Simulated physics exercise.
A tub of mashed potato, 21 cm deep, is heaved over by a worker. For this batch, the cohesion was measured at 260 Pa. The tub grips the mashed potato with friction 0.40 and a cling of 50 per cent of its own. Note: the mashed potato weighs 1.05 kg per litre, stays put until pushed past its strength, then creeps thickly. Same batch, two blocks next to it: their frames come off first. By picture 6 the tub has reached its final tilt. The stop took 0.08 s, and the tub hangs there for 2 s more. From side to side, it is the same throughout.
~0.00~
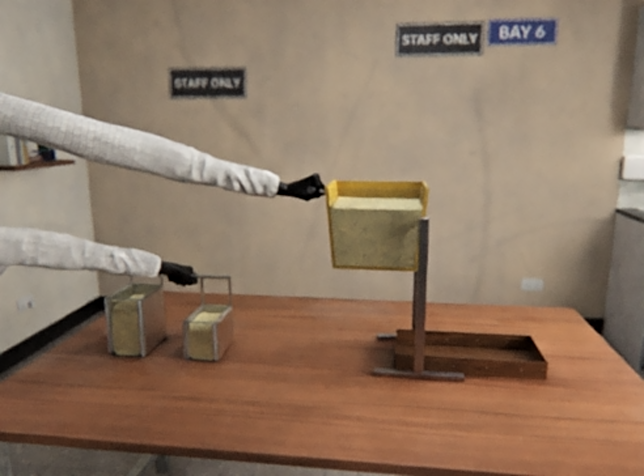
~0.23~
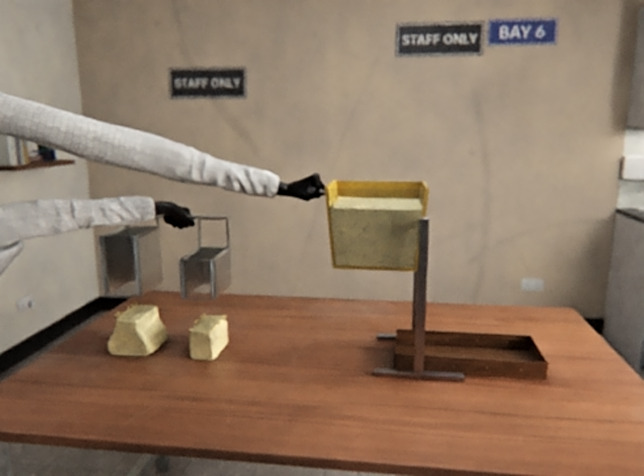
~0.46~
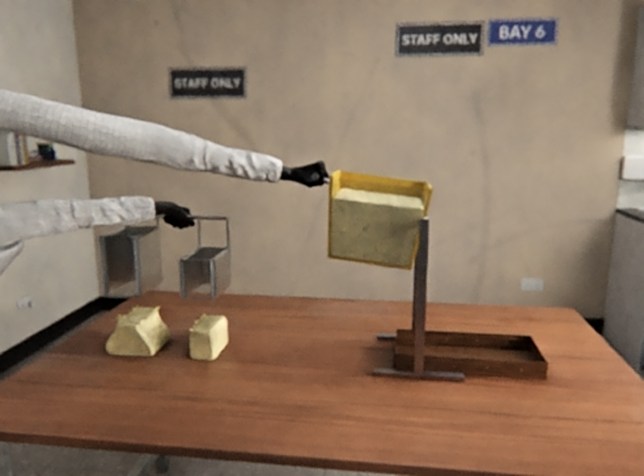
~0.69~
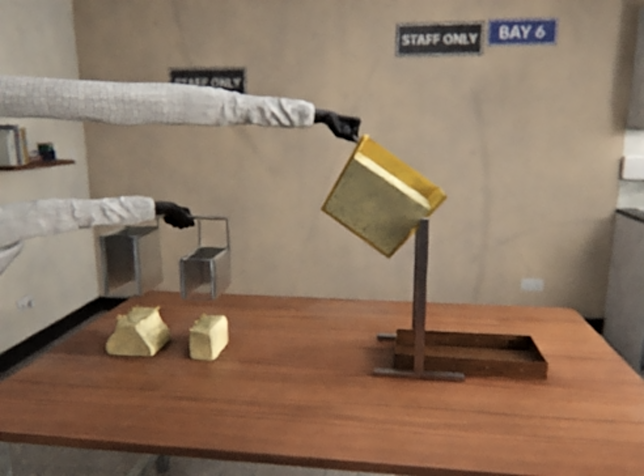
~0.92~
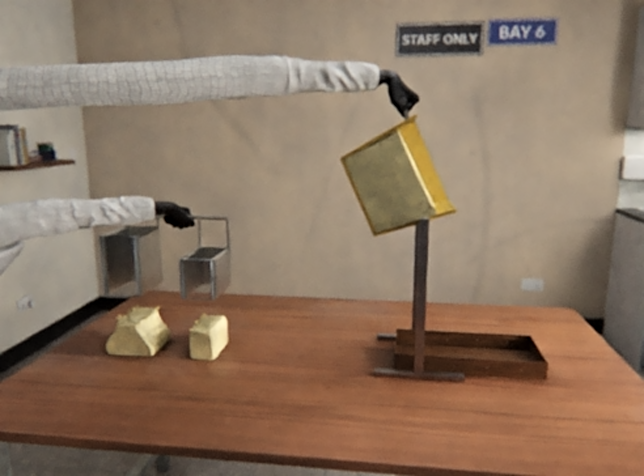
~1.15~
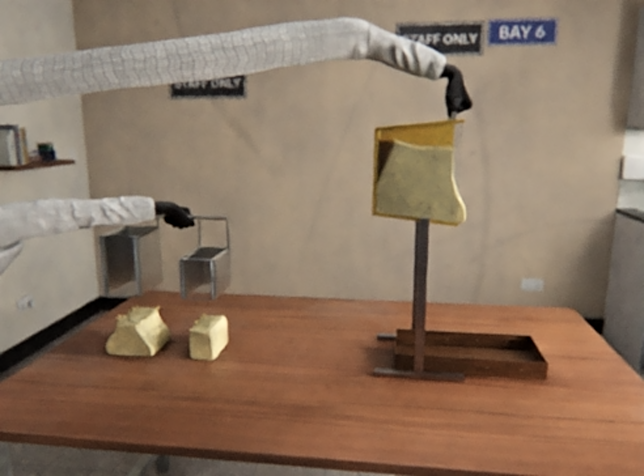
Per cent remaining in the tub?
Roughly 36 %.
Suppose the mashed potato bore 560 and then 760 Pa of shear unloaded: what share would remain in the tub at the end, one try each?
Respectively 50 % and 100 %.
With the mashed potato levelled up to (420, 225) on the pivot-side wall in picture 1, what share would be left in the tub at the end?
I'd say close to 55 % stays in the tub.
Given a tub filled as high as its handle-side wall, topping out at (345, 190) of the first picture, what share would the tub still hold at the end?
50 %.
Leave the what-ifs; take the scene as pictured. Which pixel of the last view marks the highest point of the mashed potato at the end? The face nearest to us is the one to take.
I'd say it peaks at roughly (408, 190) in the last picture.
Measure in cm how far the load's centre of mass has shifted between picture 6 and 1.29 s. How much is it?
Roughly 7 cm.
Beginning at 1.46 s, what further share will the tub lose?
7 %.
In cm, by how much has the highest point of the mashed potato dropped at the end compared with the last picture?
About 12 cm.
By 1.29 s, the tub is at 90 degrees and holds 69 %.
By 1.46 s, the tub is at 90 degrees and holds 43 %.
By 1.63 s, the tub is at 90 degrees and holds 36 %.
By 1.80 s, the tub is at 90 degrees and holds 36 %.
By 3.15 s, at the end, the tub is at 90 degrees and holds 36 %.
